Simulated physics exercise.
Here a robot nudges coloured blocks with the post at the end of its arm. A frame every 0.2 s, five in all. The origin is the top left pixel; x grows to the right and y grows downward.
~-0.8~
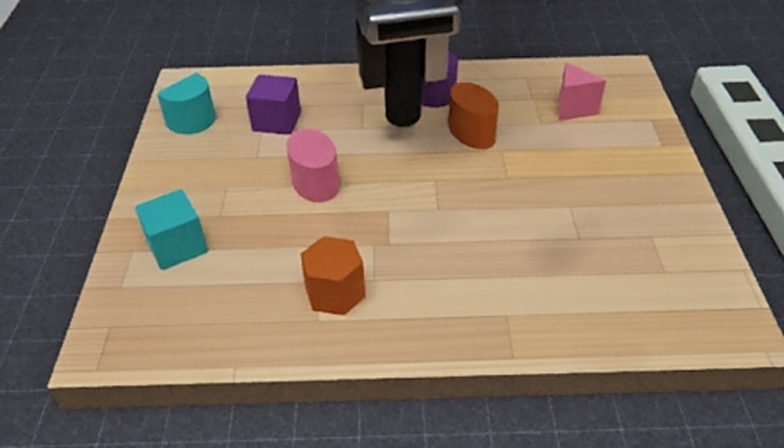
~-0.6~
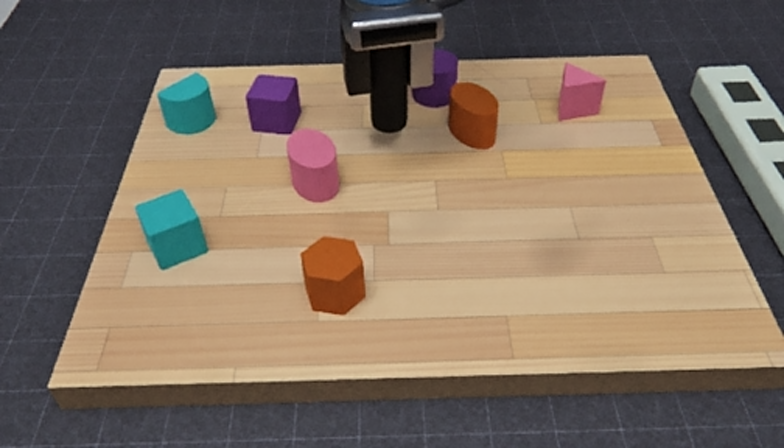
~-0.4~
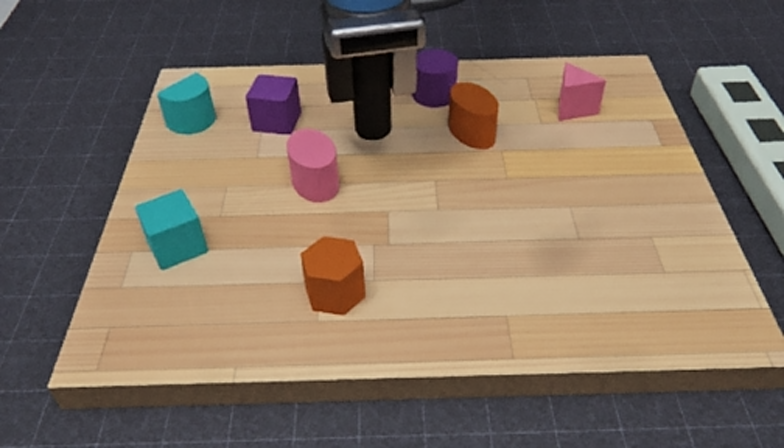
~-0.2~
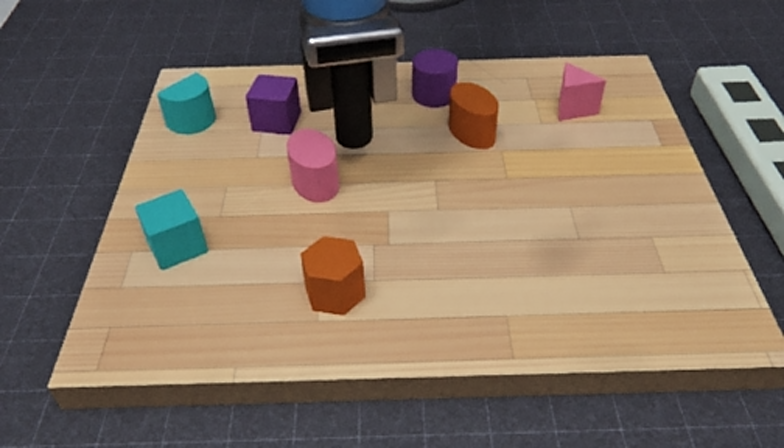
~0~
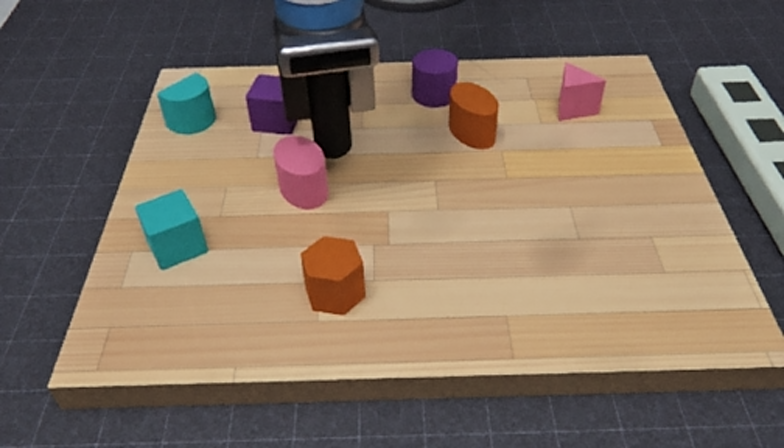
In this clip, a robot arm's dark post moves left and slightly toward the viewer across a wooden board of coloured blocks, then nudges the pink oval block a short way left while the other blocks stay still.
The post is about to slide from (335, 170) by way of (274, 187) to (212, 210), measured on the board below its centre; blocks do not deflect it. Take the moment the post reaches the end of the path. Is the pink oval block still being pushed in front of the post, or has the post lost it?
The block lies off to the side or behind.
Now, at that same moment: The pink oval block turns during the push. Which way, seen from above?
Seen from above, its turn is counter-clockwise.
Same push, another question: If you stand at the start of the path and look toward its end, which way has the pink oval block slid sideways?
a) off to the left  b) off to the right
It's a.
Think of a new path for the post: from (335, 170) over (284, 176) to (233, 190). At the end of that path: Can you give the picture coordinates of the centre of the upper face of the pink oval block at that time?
It ends at (248, 178).
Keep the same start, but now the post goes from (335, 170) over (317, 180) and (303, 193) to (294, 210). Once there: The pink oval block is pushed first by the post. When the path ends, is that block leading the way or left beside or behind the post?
I'd say it is still being pushed.
What follows on the original path. One third of the way, post (291, 160); pink oval block (266, 171), turned 35° anticlockwise.
Two thirds of the way, post (249, 173); pink oval block (240, 190), turned 85° anticlockwise.
At the end, post (206, 189); turquoise four-sided block not moved; pink oval block (233, 196), turned 100° anticlockwise.
